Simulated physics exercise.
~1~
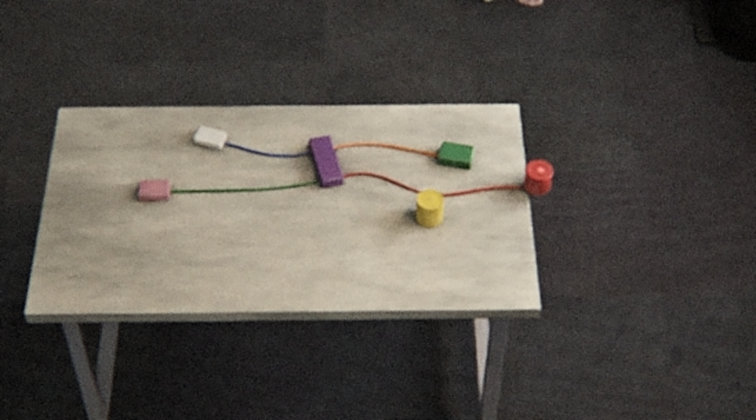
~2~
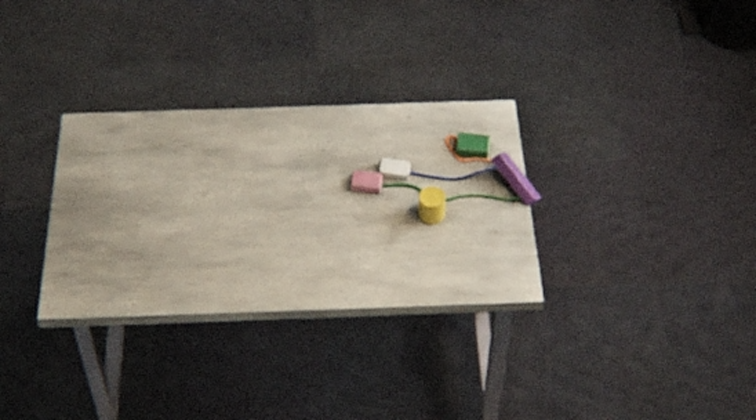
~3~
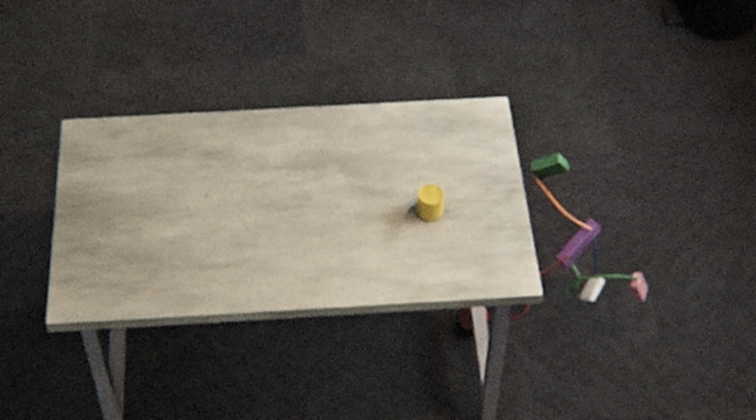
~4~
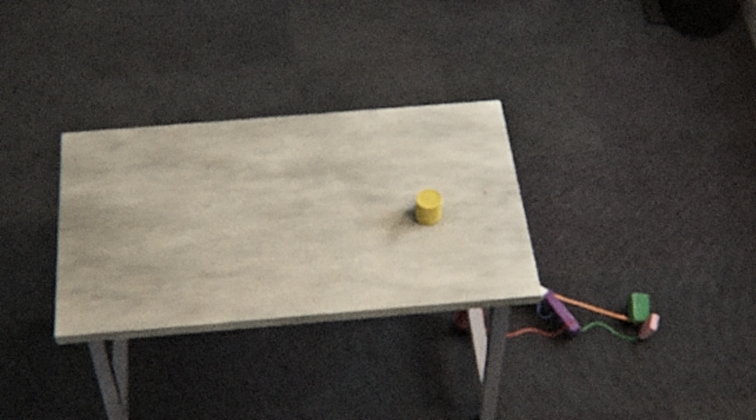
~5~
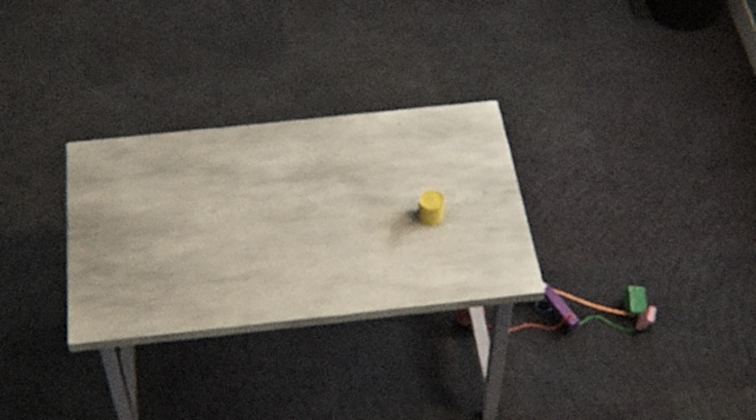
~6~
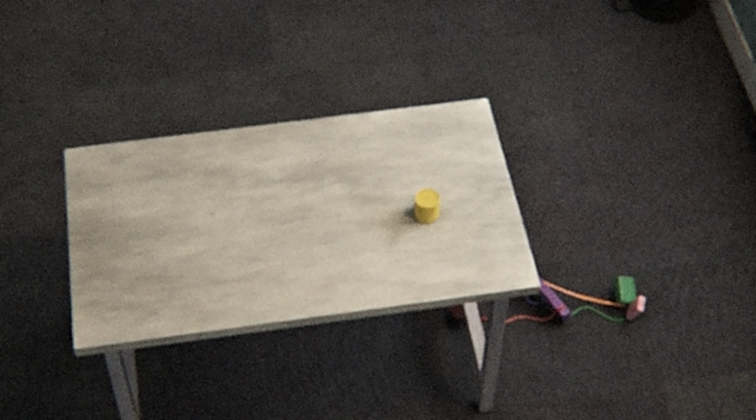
A desk's corded blocks slide right and fall to the floor, leaving the yellow tub.
